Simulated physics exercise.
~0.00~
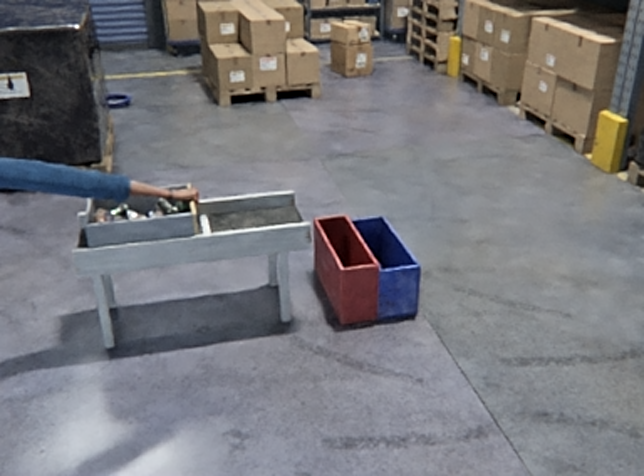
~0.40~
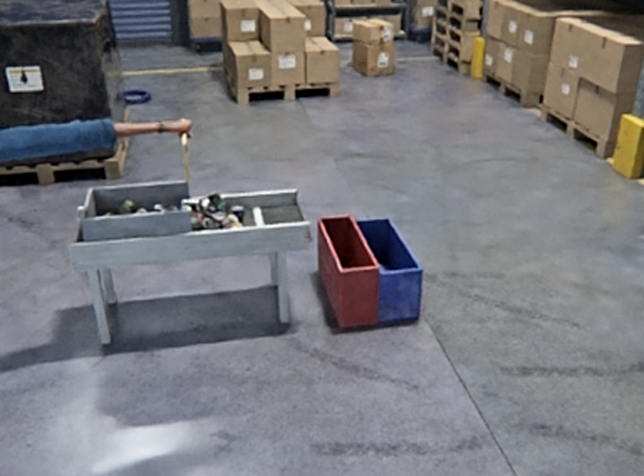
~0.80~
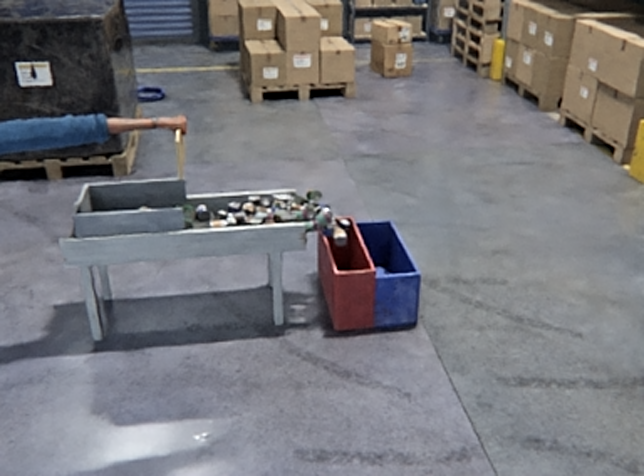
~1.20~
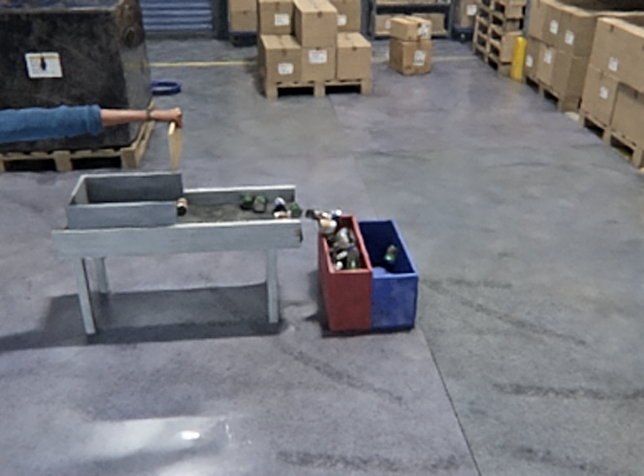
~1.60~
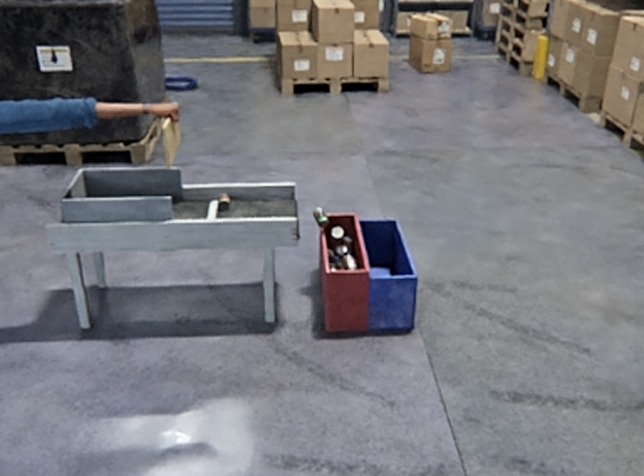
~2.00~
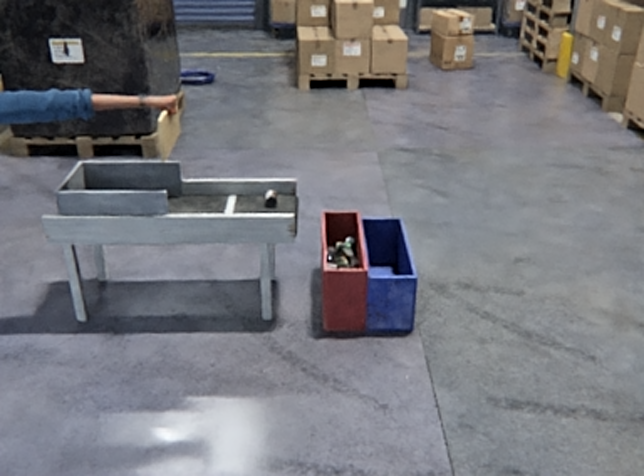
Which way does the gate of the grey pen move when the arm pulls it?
The gate moves up, lifted clear of the pen by the hand.
